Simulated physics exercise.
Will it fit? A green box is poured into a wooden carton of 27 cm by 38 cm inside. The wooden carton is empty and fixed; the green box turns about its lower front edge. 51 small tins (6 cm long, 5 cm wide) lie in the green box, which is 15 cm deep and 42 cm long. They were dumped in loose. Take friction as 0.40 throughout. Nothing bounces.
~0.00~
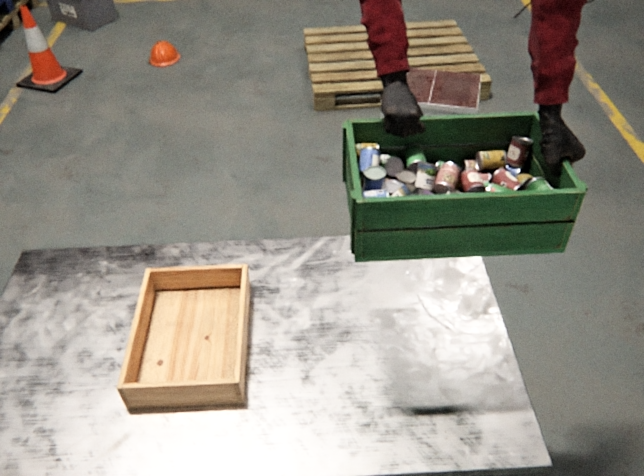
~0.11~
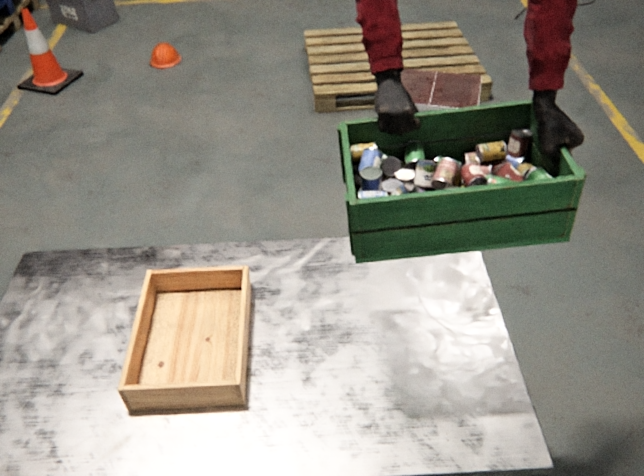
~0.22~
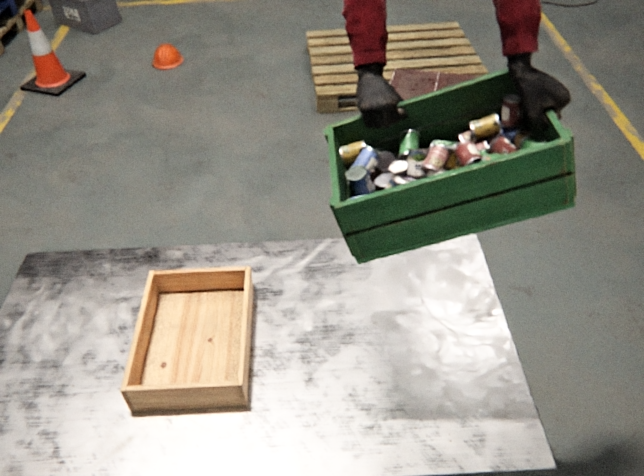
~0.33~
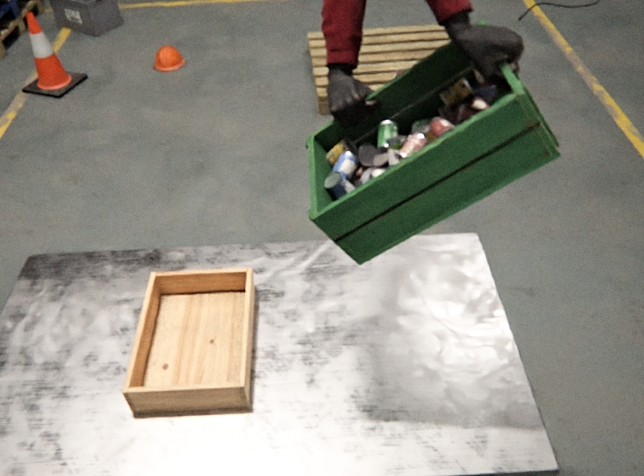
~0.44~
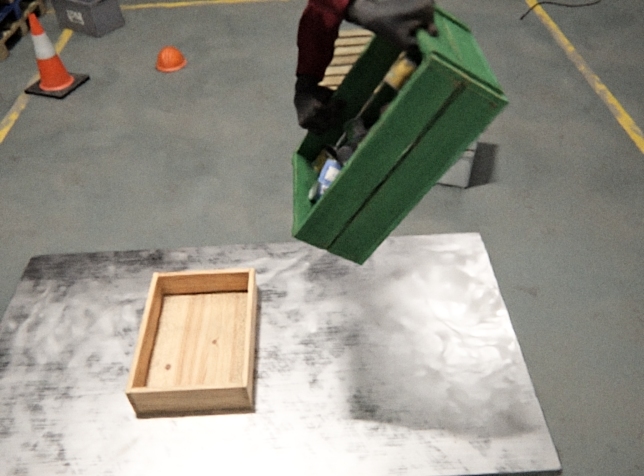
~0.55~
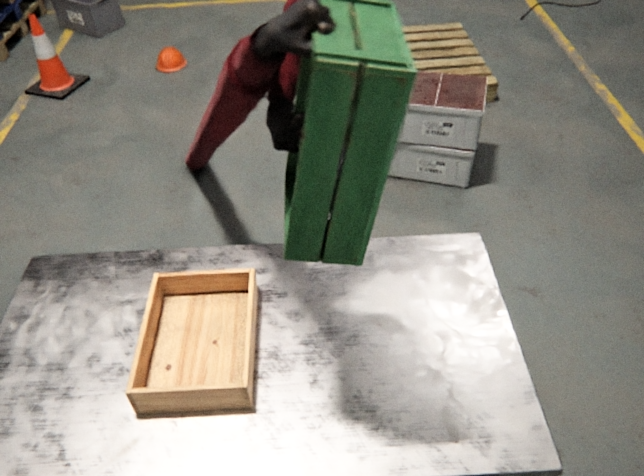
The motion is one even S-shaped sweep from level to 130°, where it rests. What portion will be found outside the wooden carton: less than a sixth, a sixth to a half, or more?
Expect a sixth to a half of the load outside the wooden carton.
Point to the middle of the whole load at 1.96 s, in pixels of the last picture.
At about (203, 337).
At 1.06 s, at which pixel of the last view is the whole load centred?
Near (200, 333).
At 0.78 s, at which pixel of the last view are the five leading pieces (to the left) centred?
Near (197, 226).
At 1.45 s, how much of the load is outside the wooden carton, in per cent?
About 35 per cent.
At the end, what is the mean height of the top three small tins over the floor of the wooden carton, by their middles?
About 7 cm.
After 0.78 s, tilt 118°; 33 still in the green box and 18 in the air.
After 1.06 s, tilt 130°; 2 still in the green box, 29 in the wooden carton, 9 outside the wooden carton and 11 in the air.
After 1.45 s, tilt 130°; 34 in the wooden carton and 17 outside the wooden carton.
When it is over (at 1.96 s), 34 in the wooden carton and 17 outside the wooden carton. Asked share, 17 of 51, 33 per cent.
